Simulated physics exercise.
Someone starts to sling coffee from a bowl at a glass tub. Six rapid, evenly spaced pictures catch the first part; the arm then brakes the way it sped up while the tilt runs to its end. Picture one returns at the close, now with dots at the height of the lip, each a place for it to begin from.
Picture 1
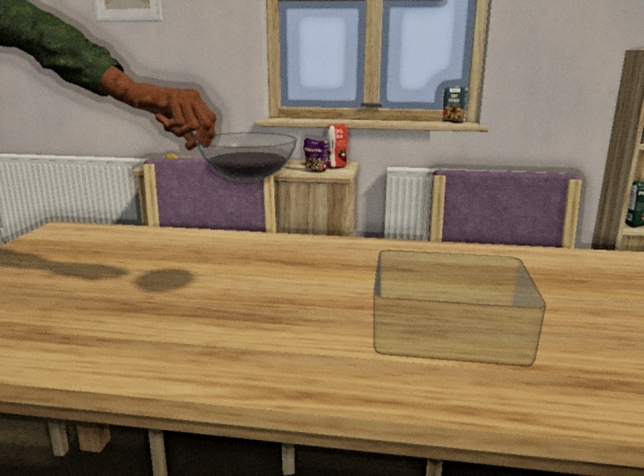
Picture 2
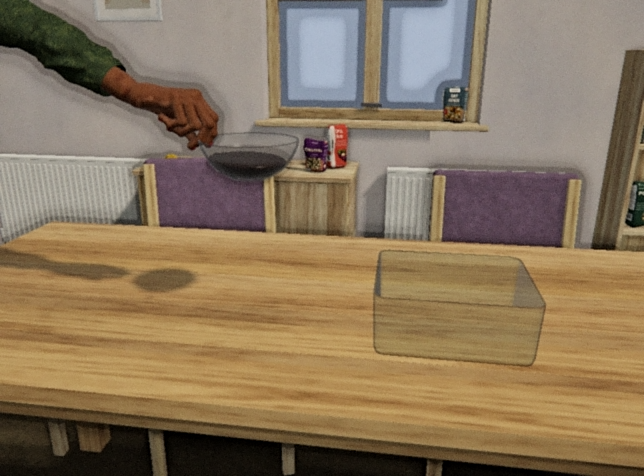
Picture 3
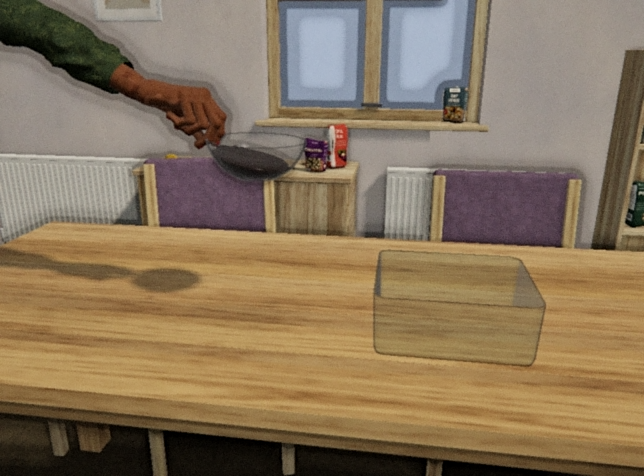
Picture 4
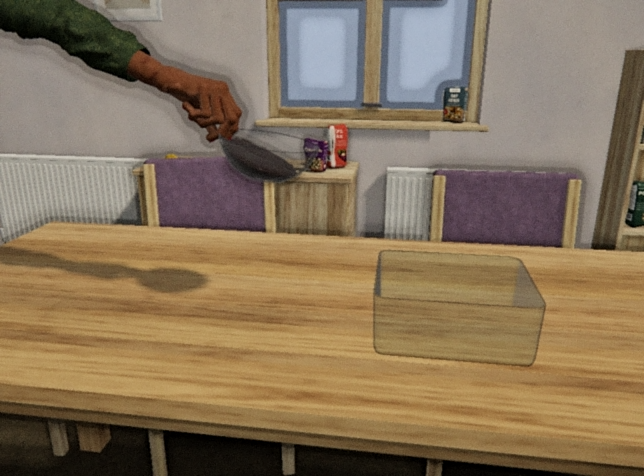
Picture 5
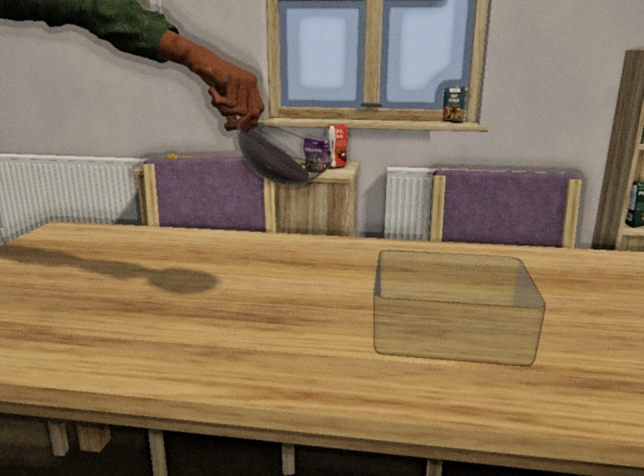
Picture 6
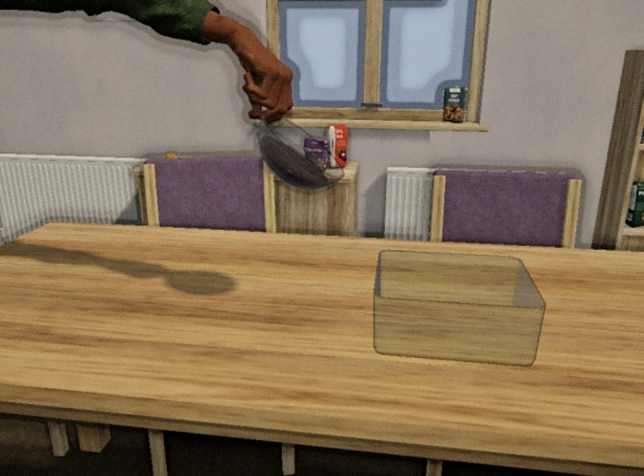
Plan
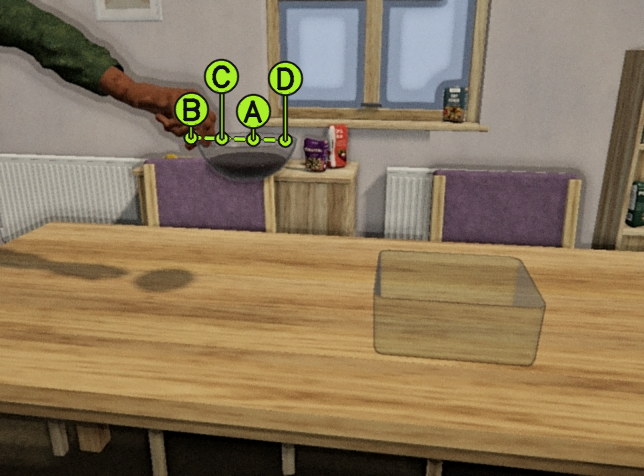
The clip shows a hand holding a clear bowl of dark liquid above a wooden table with a transparent tub on it. The hand moves the bowl to the right while tilting it steadily toward the tub's side.
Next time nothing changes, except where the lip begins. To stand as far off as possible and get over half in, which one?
It is A.
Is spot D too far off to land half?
No, that is safe.
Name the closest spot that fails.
It is C.
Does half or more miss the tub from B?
Yes, it does.
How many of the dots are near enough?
Two of the four.
In lime, A at (253, 139); B at (191, 137); C at (221, 138); D at (285, 140).
With A, about 67 % lands in the tub, 19 % falls short and 14 % goes beside or beyond.
With B, about 0 % lands in the tub, 98 % falls short.
With C, about 13 % lands in the tub, 85 % falls short and 3 % goes beside or beyond.
With D, about 77 % lands in the tub, 4 % falls short and 19 % goes beside or beyond.
